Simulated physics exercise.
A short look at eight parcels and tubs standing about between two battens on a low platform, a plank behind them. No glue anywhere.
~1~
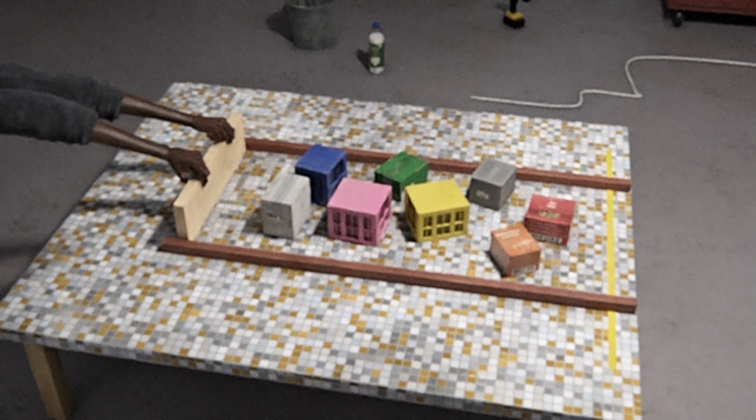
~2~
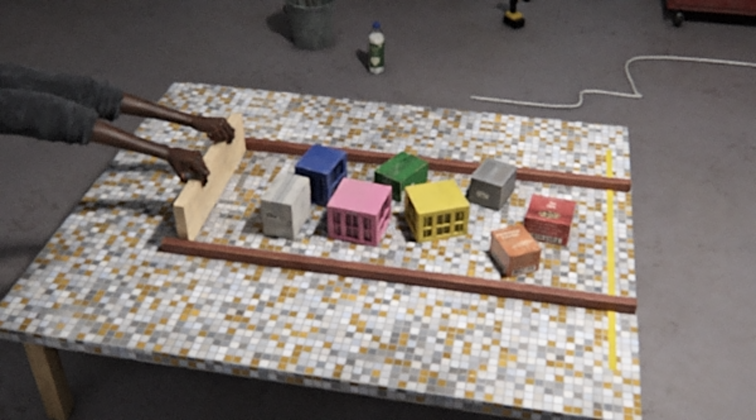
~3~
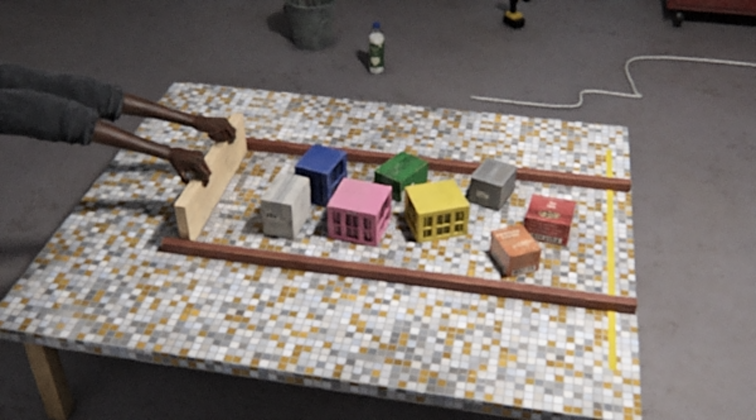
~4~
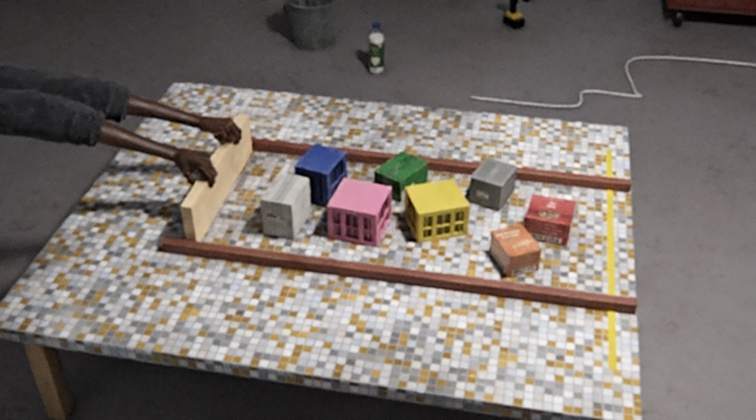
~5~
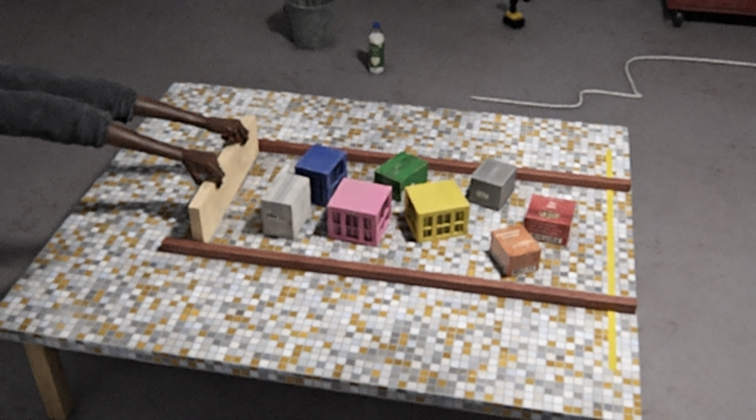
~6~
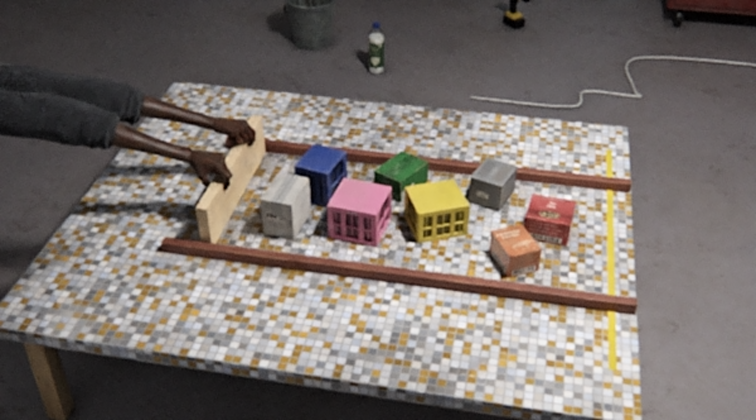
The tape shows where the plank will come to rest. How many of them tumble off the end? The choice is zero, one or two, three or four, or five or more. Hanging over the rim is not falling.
Here the number that fall off is five or more.
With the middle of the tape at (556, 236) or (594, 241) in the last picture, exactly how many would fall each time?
Try by try, 3 and 5.
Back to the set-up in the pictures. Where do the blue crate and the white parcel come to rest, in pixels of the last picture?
The blue crate at (632, 210), the white parcel at (632, 246).
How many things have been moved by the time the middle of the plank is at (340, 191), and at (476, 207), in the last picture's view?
The counts are 5 and 8.
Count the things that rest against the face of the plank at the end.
That makes 3.
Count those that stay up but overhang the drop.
It comes to 3.
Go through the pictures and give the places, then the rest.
Red box (550, 219); orange box (515, 251); grey tote (493, 184); plank (213, 176); tape (611, 243), in the first picture.
Orange box (515, 251); plank (213, 176), in the second picture.
Grey tote (493, 184); green parcel (401, 176), in the third picture.
Red box (550, 219); yellow crate (436, 211), in the fourth picture.
Orange box (515, 251); pink crate (360, 212), in the fifth picture.
Red box (550, 219); orange box (515, 251); grey tote (493, 184); plank (234, 178); tape (611, 243), in the sixth picture.
A little later, none off yet; red box at rest near (550, 219); orange box at rest near (515, 251); grey tote at rest near (493, 184).
When it is over, the number that fall off is five or more; down, pink crate, green parcel, yellow crate, grey tote and red box.
